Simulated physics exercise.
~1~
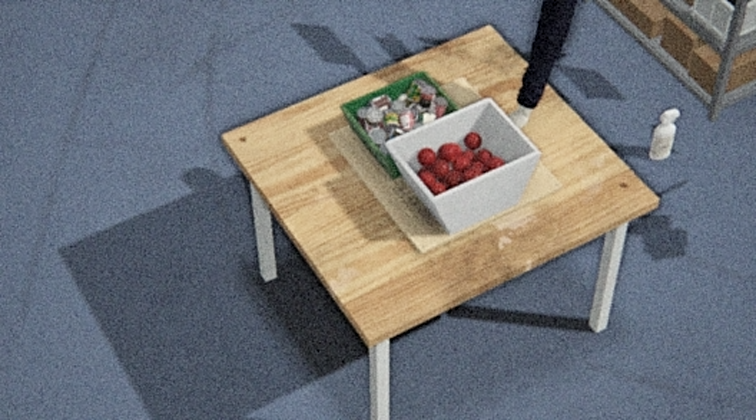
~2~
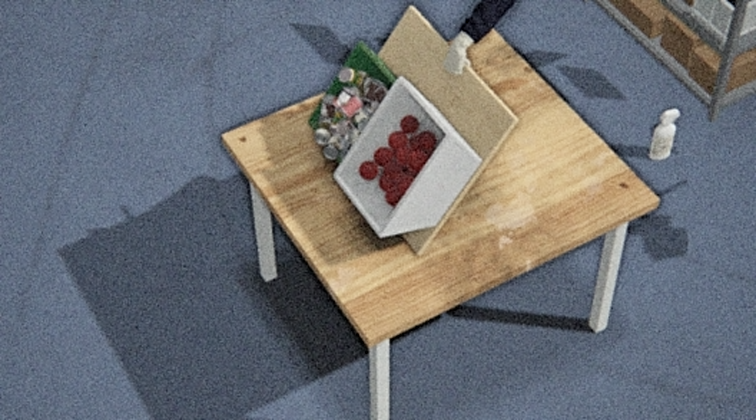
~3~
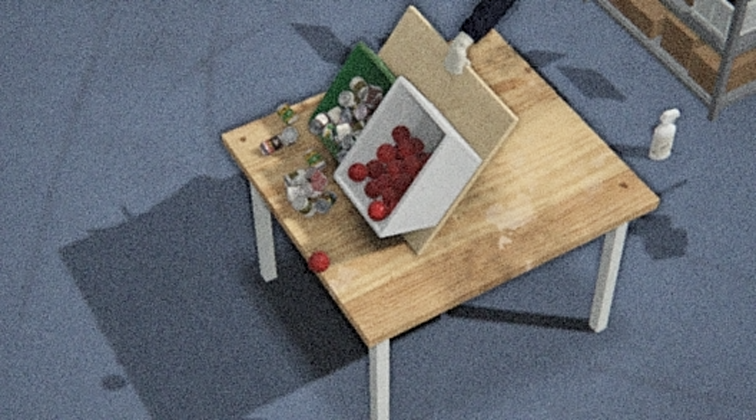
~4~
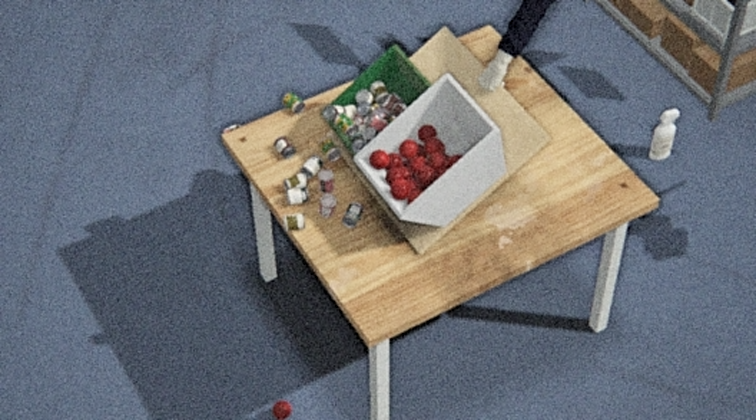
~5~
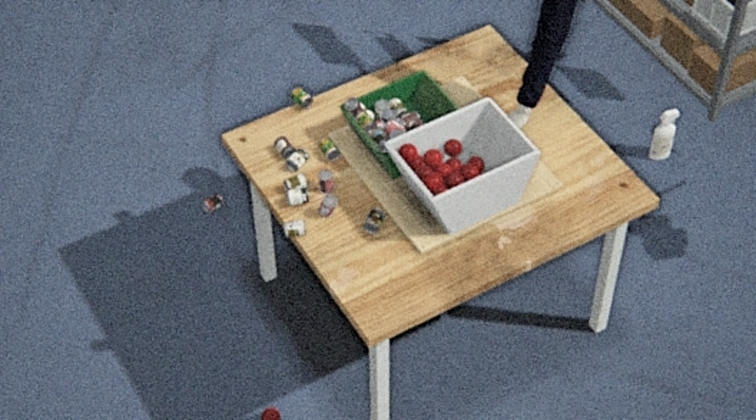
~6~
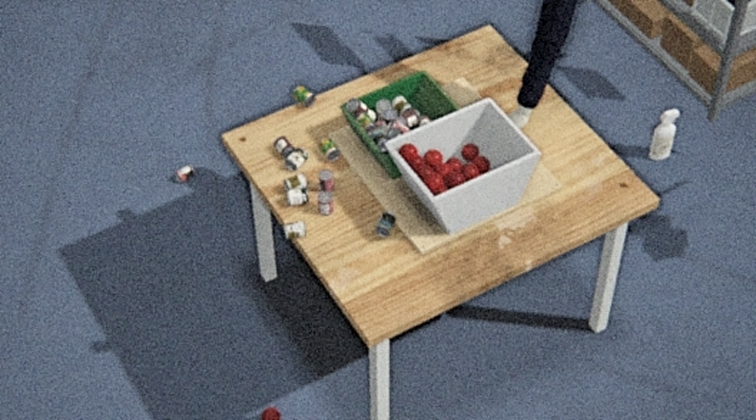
On a table, a hand tilts a board and lowers it, spilling tins and an apple.
